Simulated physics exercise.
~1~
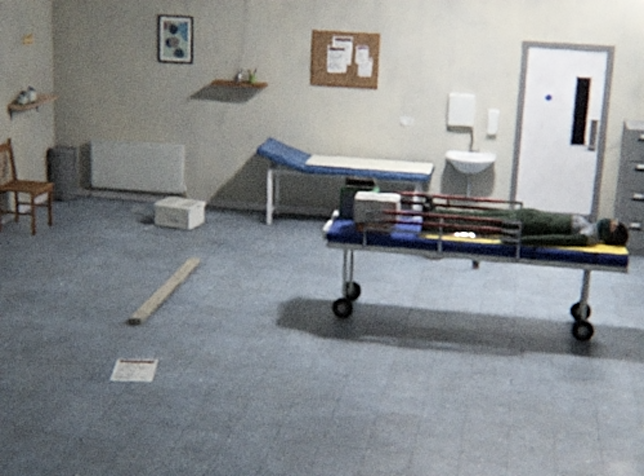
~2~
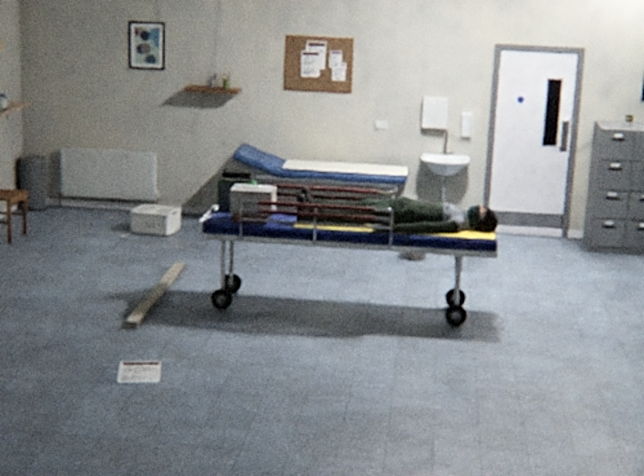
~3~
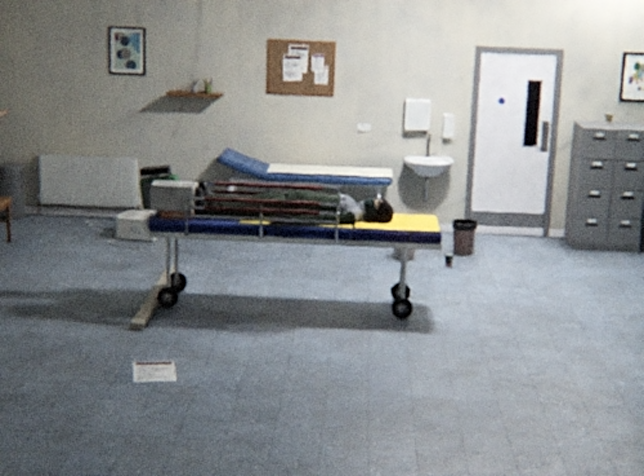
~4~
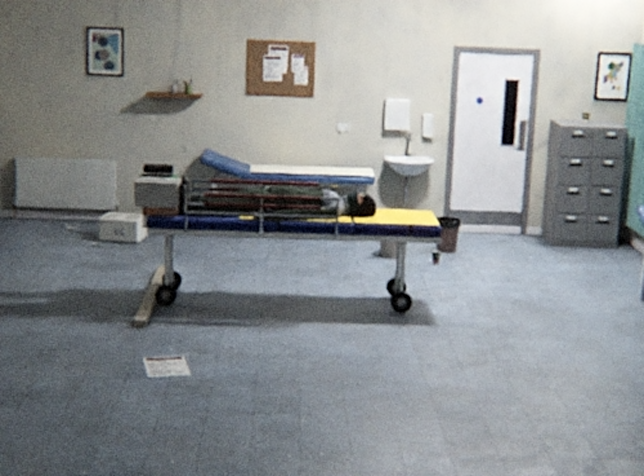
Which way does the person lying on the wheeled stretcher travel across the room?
The person moves to the left, as the viewer sees it.
